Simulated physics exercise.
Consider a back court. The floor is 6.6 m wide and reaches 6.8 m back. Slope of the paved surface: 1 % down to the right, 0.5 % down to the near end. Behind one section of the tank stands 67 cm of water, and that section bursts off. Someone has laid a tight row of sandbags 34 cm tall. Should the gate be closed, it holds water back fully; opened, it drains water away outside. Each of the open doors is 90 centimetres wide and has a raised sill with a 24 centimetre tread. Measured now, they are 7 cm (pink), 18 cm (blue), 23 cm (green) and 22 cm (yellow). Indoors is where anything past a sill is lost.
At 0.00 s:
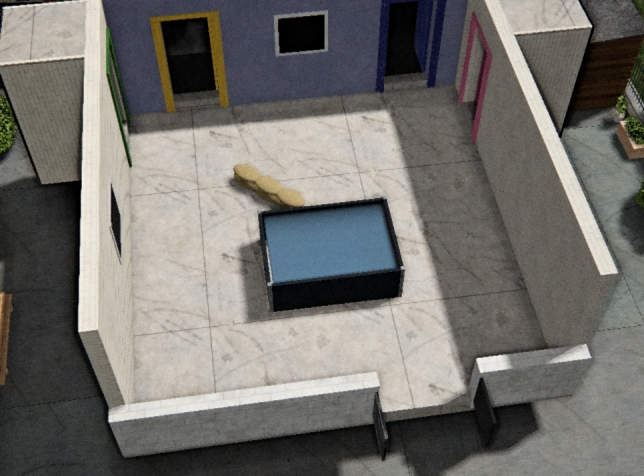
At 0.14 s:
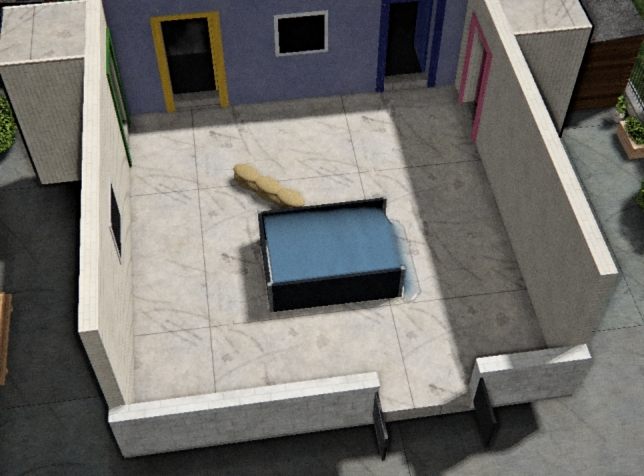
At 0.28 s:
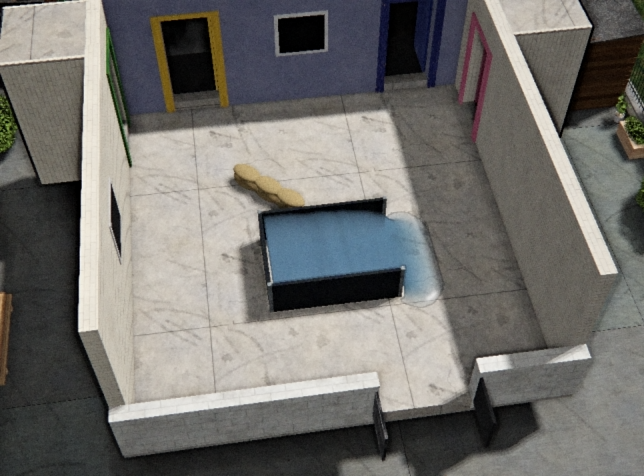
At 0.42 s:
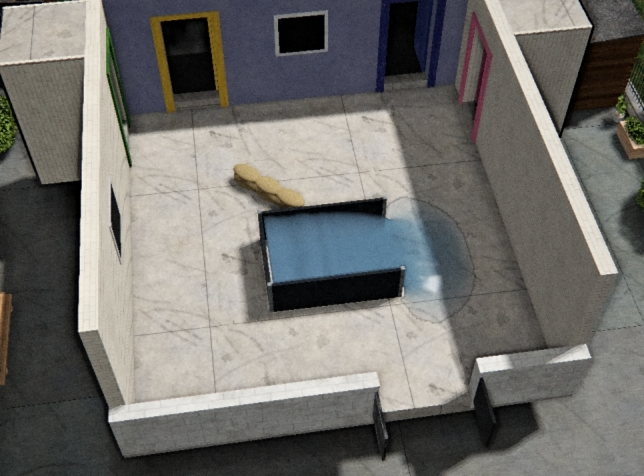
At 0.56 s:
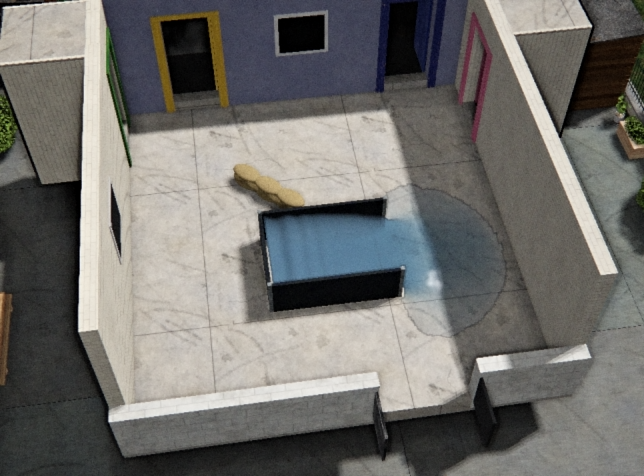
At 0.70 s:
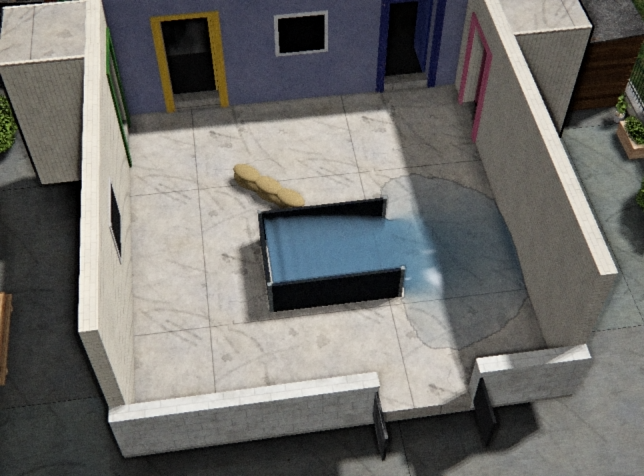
In a walled back court with a pale stone floor, a dark-sided tank of blue water sits still beside a lumpy tan object. Its right side opens and water pours out onto the floor, spreading rightward in a widening, rounded sheet across the shaded paving, while the level in the tank lowers.
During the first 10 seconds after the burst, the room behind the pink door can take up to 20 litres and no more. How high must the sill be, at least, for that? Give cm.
About 7.5 cm.
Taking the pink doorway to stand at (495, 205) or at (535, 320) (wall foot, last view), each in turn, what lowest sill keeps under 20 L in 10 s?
Roughly 26 and 19 cm.
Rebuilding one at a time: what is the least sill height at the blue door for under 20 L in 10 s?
At blue, about 15 cm.
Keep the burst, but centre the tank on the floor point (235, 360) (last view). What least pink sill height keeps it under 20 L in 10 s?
Then close to 8.0 cm.
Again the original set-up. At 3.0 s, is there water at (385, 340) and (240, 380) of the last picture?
Note: Point one reached; point two not yet reached.
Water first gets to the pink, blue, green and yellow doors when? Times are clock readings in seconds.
Pink 1.6 s, blue 2.4 s, green 5.5 s, yellow 4.5 s.
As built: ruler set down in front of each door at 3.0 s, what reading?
Pink door 9 cm, blue door 21 cm, green door 0 cm, yellow door 0 cm.
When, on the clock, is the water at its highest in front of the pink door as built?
6.5 s.
After 1.4 s water covers 20 % of the floor, deepest (42 cm) near (507, 249); it has not reached the pink door.
After 3.0 s water covers 35 % of the floor, deepest (34 cm) near (548, 366); 9 cm at the pink door, 2 litres in over its 7 cm sill.
After 10.0 s water covers 95 % of the floor, deepest (10 cm) near (284, 217); 6 cm at the pink door, 26 litres in over its 7 cm sill.
At the pink door as built, the water arrived by 1.6 s and peaked near 11 cm at 6.4 s.
With a sill of 6.5 cm, 33 litres would have come in within the 10 s; with 9 cm, 11 litres. So under 20 litres takes about 7.5 cm.
